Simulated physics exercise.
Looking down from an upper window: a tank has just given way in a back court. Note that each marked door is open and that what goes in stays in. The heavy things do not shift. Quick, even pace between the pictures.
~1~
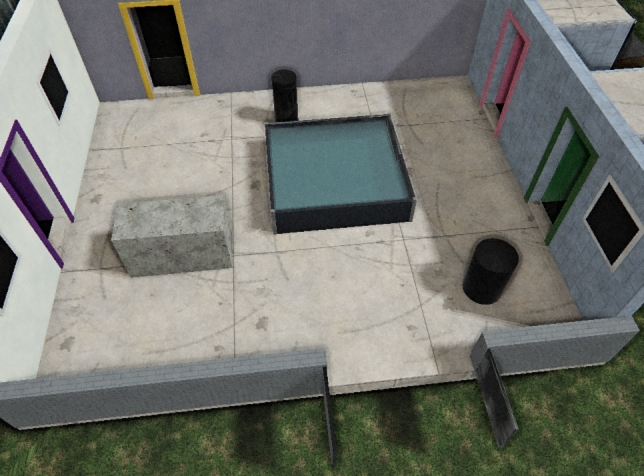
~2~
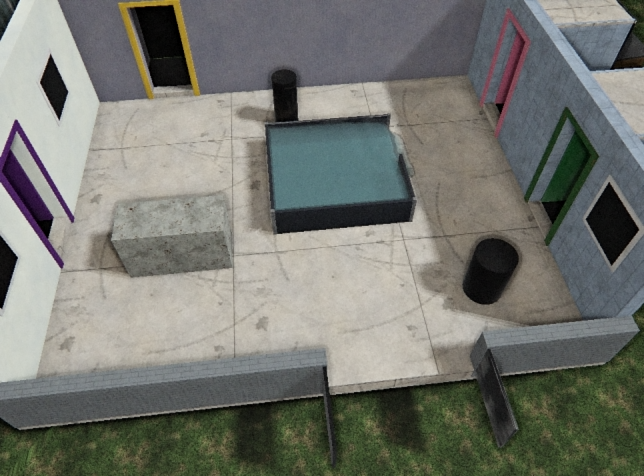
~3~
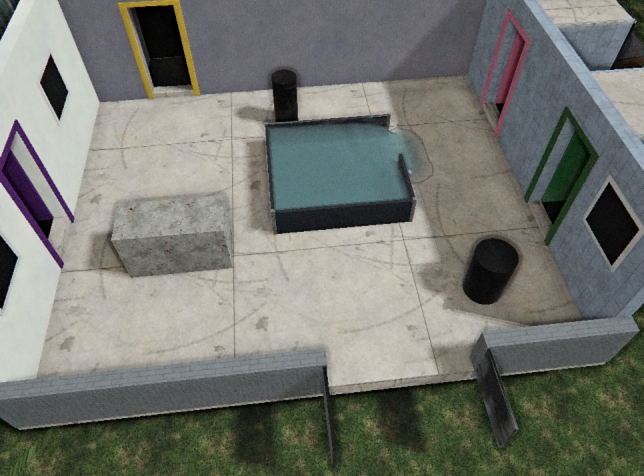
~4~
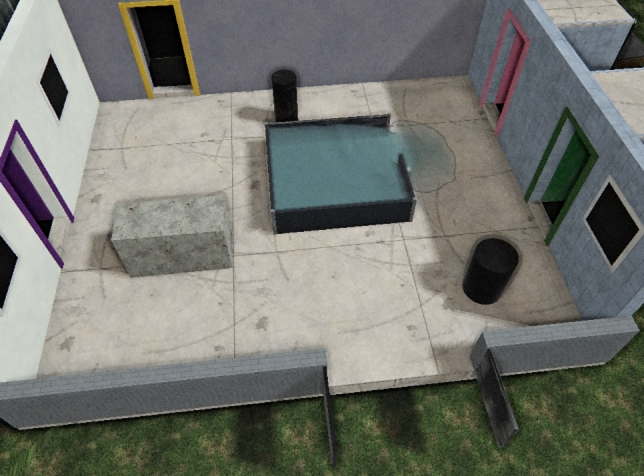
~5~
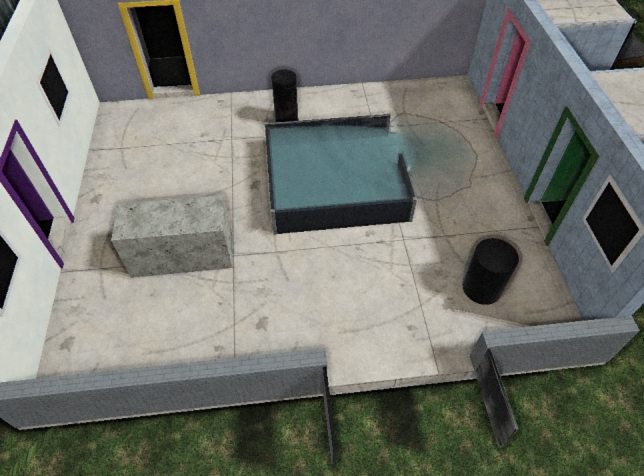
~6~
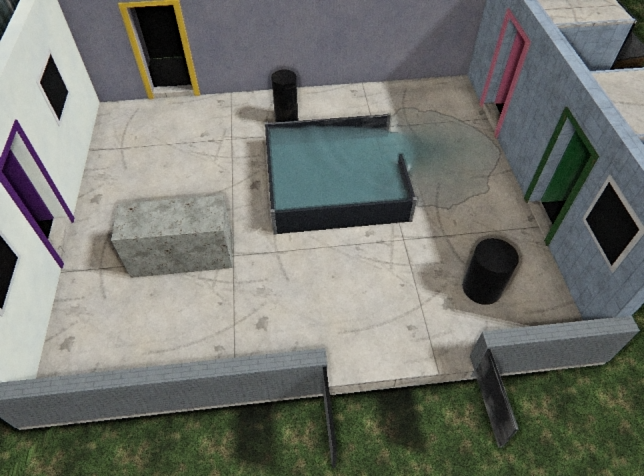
We see a walled courtyard from above, with a rectangular tank of blue-green water standing whole; then its right side opens near the back corner, and water pours out and spreads across the paving toward the right-hand wall.
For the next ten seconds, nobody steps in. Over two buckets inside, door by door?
Door by door: The purple door not over; the green door over; the pink door over; the yellow door not over.
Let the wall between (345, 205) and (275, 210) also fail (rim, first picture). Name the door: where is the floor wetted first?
My pick: The door marked purple.
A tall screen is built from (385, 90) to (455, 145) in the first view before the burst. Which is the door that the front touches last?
I say the door marked purple.
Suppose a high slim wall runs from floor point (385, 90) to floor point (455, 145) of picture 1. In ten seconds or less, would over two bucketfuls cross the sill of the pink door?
Reading: Pink door gets too little.
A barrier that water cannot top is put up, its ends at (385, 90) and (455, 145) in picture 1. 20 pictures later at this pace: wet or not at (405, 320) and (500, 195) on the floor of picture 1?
As listed: Dry, flooded.
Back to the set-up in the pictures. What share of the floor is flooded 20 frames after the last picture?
It should be close to 25 %.
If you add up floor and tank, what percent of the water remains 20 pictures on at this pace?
About 96 %.
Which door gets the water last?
It's the purple door.
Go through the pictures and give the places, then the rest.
The first picture shows the water tank at (336, 162) is whole and still.
In the second picture, the front is at a hidden place, out from the gap at (391, 149).
In the third picture, water pours out at (391, 151) and has run to (428, 172).
In the fourth picture, the front is at (448, 177), out from the gap at (391, 151).
In the fifth picture, the front is at (472, 153), out from the gap at (391, 151).
In the sixth picture, the front is at (496, 153), out from the gap at (391, 151).
A moment on, water covers 15 % of the floor; the purple door not reached, the green door not reached, the pink door under two buckets in, the yellow door not reached.
Next, water covers 15 % of the floor; the purple door not reached, the green door under two buckets in, the pink door over two buckets in, the yellow door not reached.
Then, water covers 25 % of the floor; the purple door not reached, the green door under two buckets in, the pink door far over two buckets in, the yellow door not reached.
Later, water covers 50 % of the floor; the purple door not reached, the green door over two buckets in, the pink door far over two buckets in, the yellow door not reached.
In the end, water covers 80 % of the floor; the purple door wet at the sill, nothing in, the green door over two buckets in, the pink door far over two buckets in, the yellow door wet at the sill, nothing in.
